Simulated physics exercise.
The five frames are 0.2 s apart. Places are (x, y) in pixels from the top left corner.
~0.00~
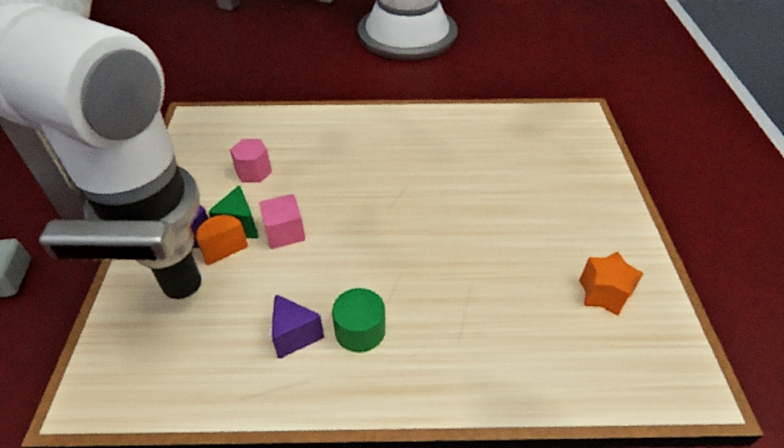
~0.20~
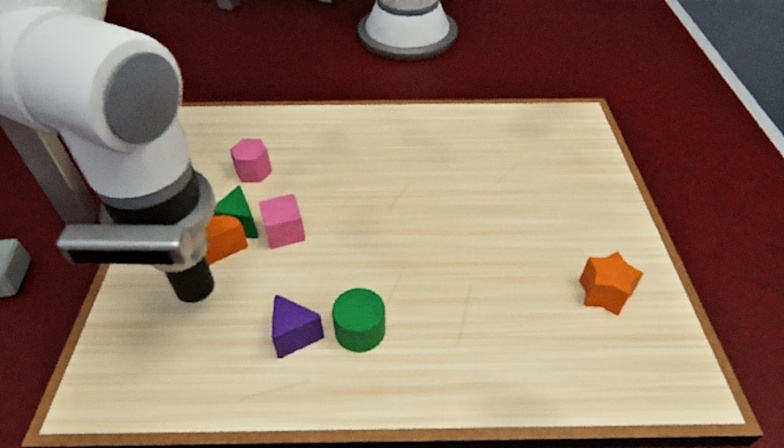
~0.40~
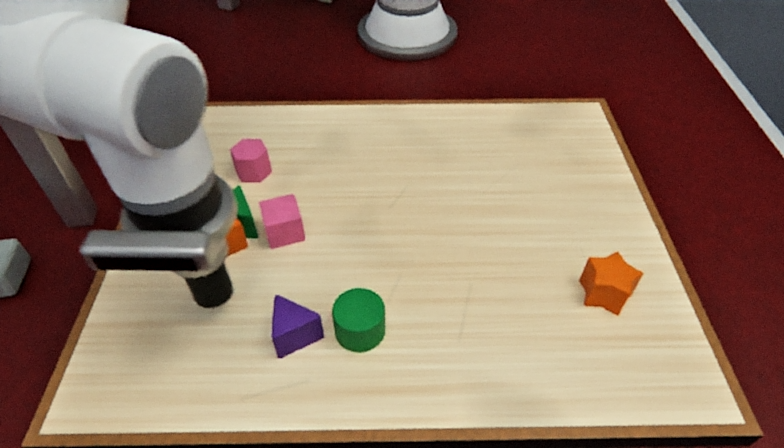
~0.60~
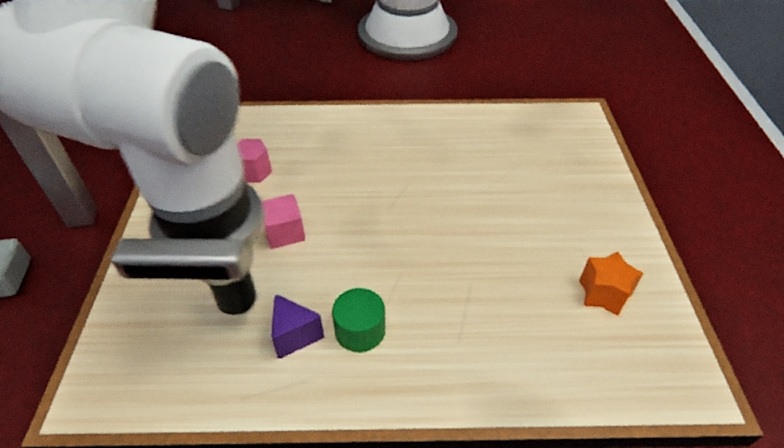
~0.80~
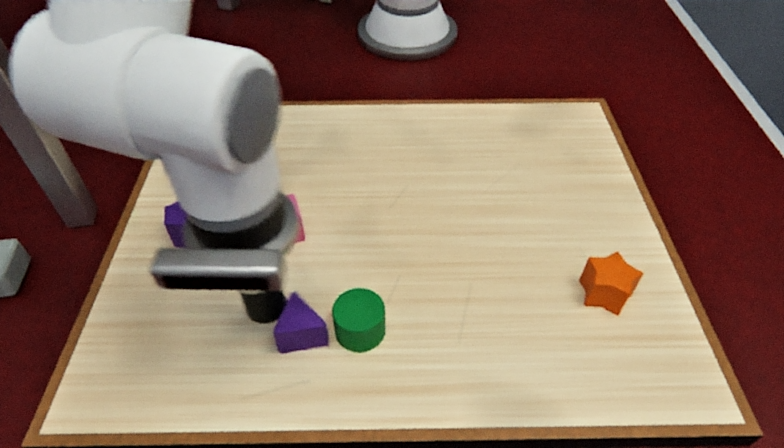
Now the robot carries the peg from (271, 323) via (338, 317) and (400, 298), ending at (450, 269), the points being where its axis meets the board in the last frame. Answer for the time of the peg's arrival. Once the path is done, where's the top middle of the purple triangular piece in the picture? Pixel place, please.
The middle of the upper face of the purple triangular piece will lie at about (333, 334) in the picture.
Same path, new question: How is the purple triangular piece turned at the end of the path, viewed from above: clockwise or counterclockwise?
Looking down, it rotates clockwise.
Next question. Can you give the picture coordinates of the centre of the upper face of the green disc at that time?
My best guess is (405, 317).
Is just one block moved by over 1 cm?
No
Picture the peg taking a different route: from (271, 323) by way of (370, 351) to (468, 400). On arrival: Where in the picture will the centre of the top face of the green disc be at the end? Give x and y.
It is at (451, 315).
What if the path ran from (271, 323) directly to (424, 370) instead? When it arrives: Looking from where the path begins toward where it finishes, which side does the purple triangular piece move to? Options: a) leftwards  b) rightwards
My pick is b.
What follows on the original path. One third of the way, peg at (337, 301); purple triangular piece at (332, 333), turned 45° clockwise; green disc at (377, 314).
Two thirds of the way, peg at (400, 281); purple triangular piece at (333, 334), turned 45° clockwise; green disc at (405, 317).
At the end, peg at (452, 252); purple triangular piece at (333, 334), turned 45° clockwise; green disc at (405, 317).
